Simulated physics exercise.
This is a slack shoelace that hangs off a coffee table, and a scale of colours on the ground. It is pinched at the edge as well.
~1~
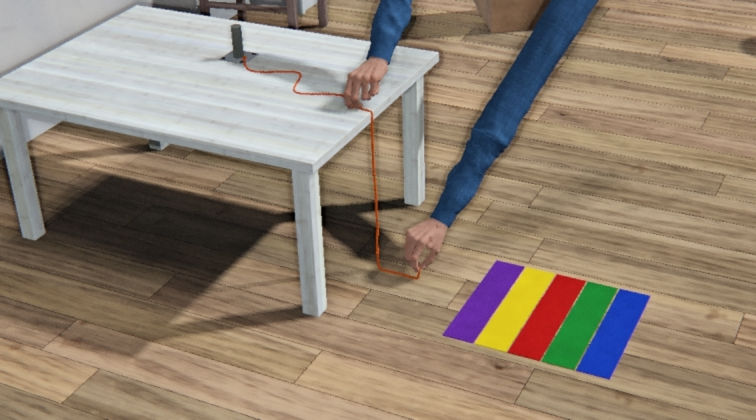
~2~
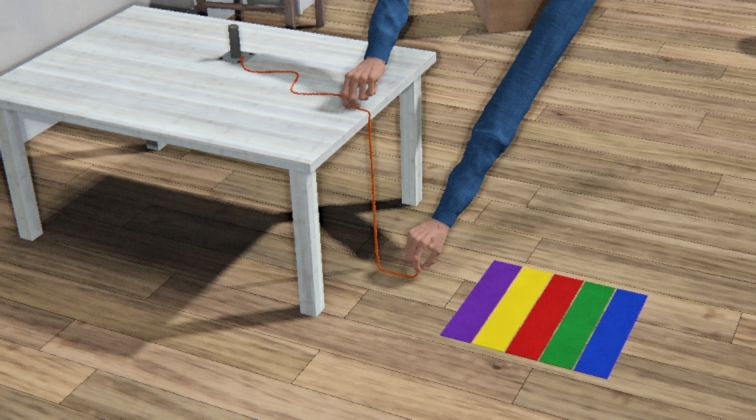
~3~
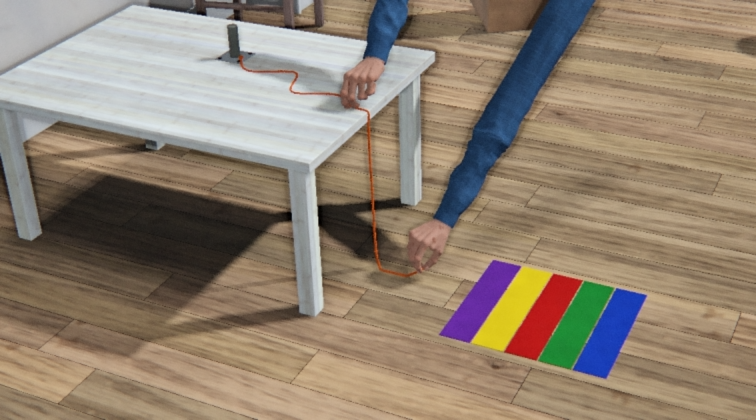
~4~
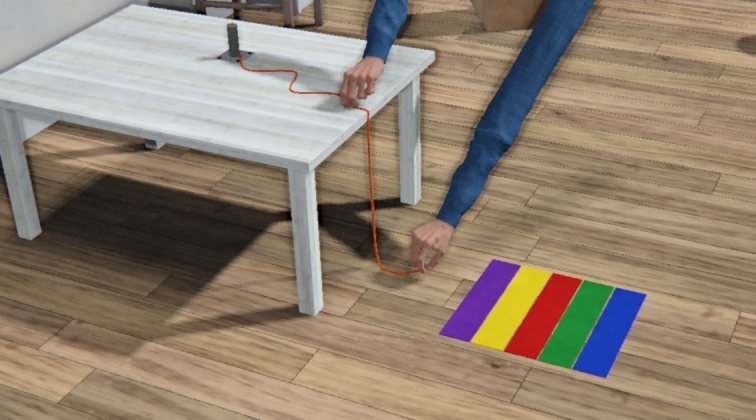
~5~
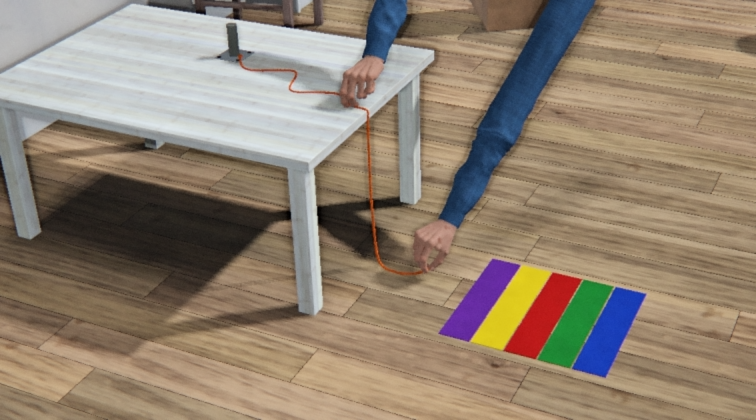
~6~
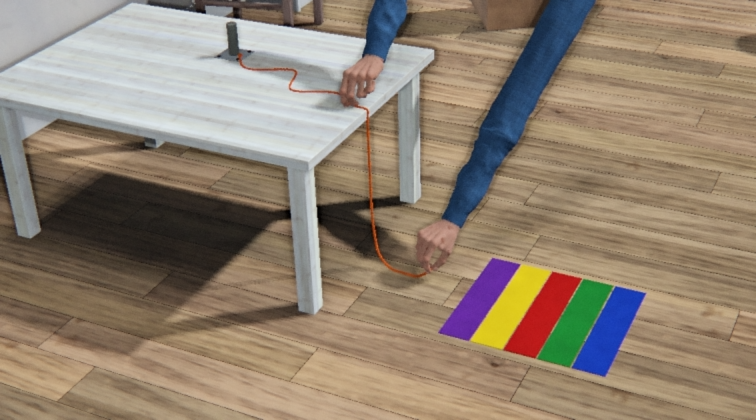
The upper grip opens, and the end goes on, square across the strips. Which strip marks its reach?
The end stops over the green strip.
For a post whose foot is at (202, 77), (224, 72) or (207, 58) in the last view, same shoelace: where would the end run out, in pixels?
Near (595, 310), (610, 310) and (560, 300).
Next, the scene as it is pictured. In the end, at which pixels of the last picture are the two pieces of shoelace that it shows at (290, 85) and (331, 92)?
Near (325, 86) and (363, 101).
Soon after, end near (532, 293); over red.
After that, end near (563, 301); over red.
At the stop, end near (582, 305); over green. It gets as far as the green strip.
